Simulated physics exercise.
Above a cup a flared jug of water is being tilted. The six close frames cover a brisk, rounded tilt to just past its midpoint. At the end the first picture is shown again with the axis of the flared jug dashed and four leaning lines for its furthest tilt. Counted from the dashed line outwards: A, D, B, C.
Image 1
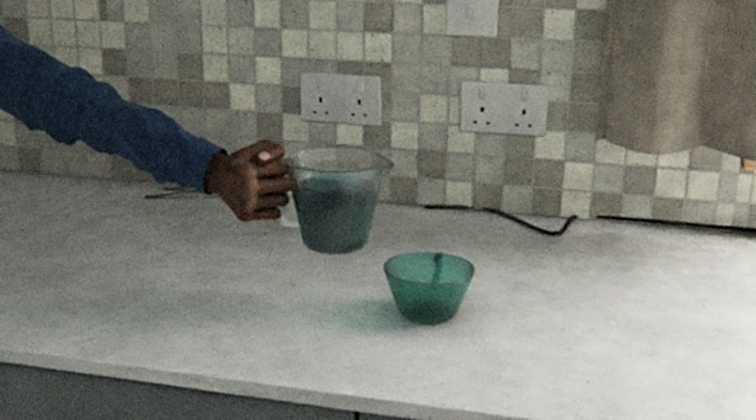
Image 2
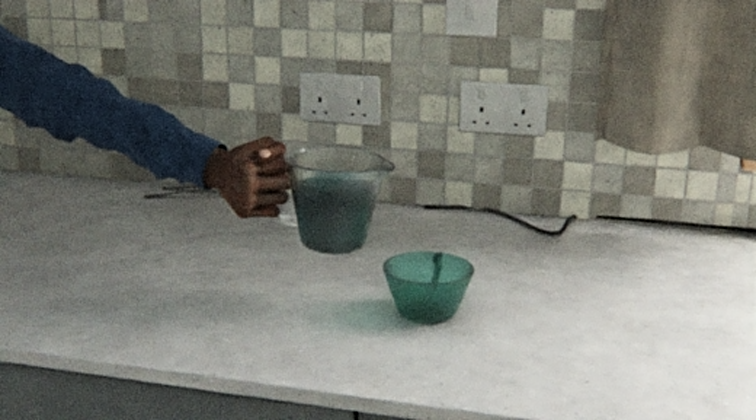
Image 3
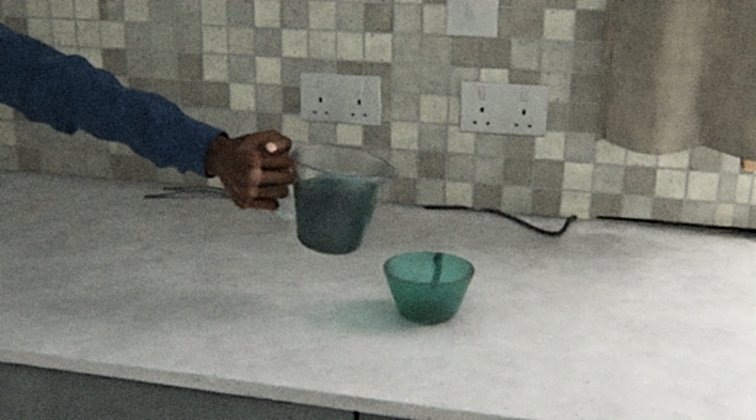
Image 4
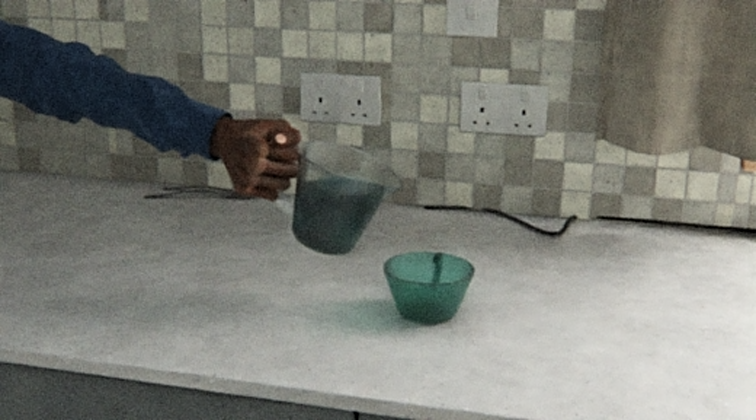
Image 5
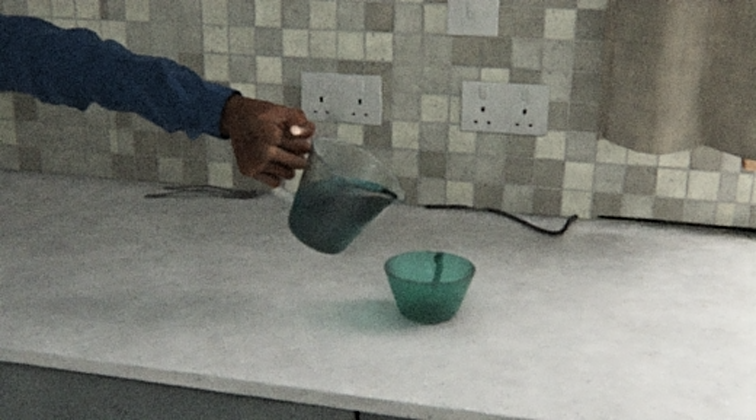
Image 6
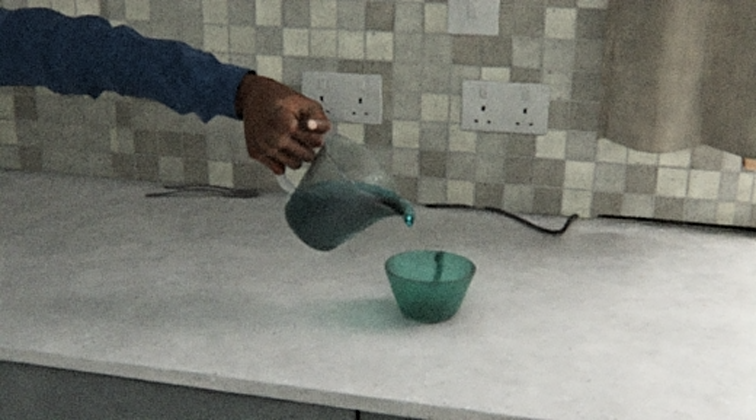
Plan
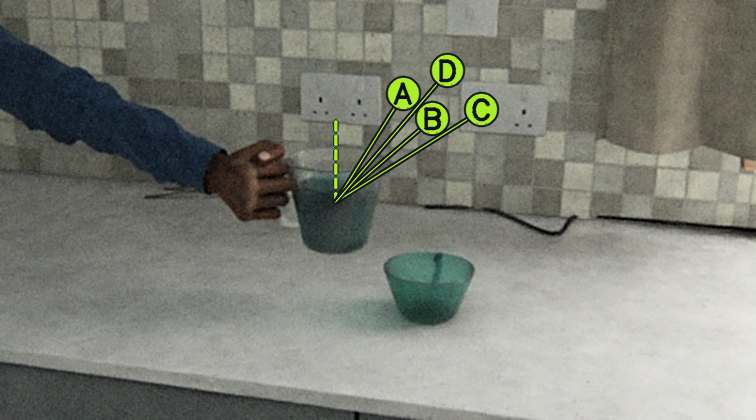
A hand tilting a clear jug of water rightward above a small green cup, water just starting over the lip.
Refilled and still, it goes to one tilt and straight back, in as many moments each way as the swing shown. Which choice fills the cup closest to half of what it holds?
The best tilt is C.
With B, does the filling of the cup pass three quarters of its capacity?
No.
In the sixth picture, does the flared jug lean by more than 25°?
Yes, it does.
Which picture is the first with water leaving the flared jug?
Picture 6.
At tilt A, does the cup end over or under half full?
Under half.
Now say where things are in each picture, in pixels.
In the first picture, upright, lip at (392, 166); rim of the cup round (429, 267); nothing has left yet.
In the second picture, tipped about 2°, lip at (393, 168); nothing has left yet.
In the third picture, tipped about 8°, lip at (397, 175); nothing has left yet.
In the fourth picture, tipped about 18°, lip at (401, 187); nothing has left yet.
In the fifth picture, tipped about 30°, lip at (405, 200); nothing has left yet.
In the sixth picture, tipped about 42°, lip at (405, 214); water is over the lip, down to (410, 224).
In lime, A at (394, 107); B at (419, 129); C at (467, 119); D at (437, 83).
With A, the cup ends with about 3 % of what it can hold.
With B, the cup ends with about 33 % of what it can hold.
With C, the cup ends with about 53 % of what it can hold; 4 % of the water is spilt.
With D, the cup ends with about 15 % of what it can hold.
